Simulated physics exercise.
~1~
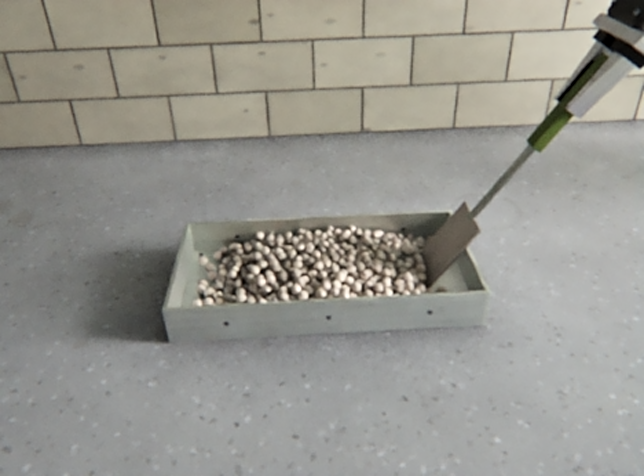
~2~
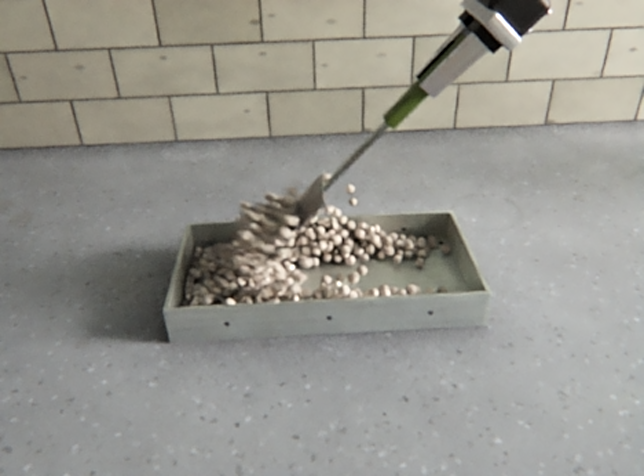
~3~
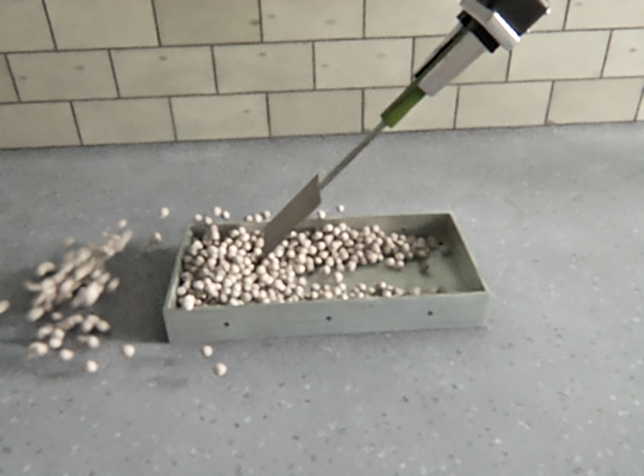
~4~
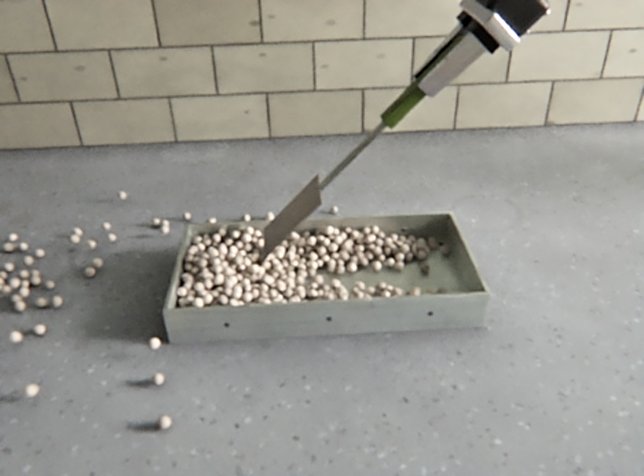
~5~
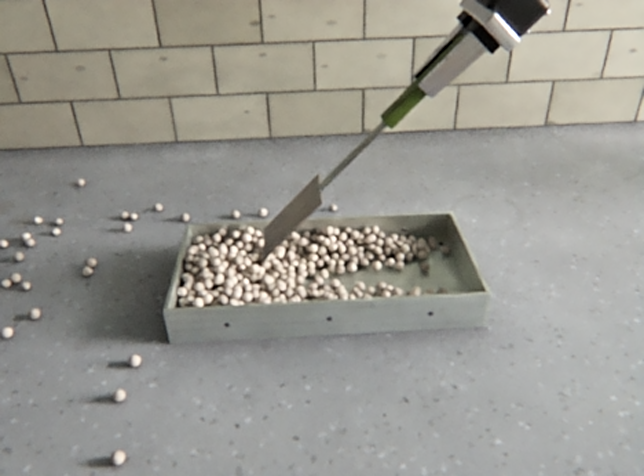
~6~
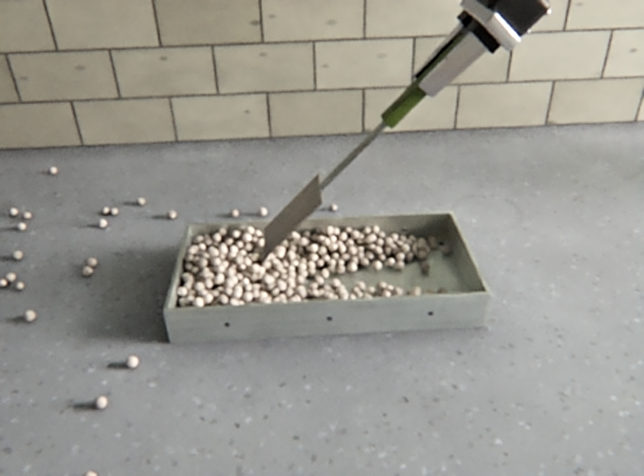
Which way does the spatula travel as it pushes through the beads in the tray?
The spatula moves to the left, going from the right end of the tray towards the left part, where it stops.
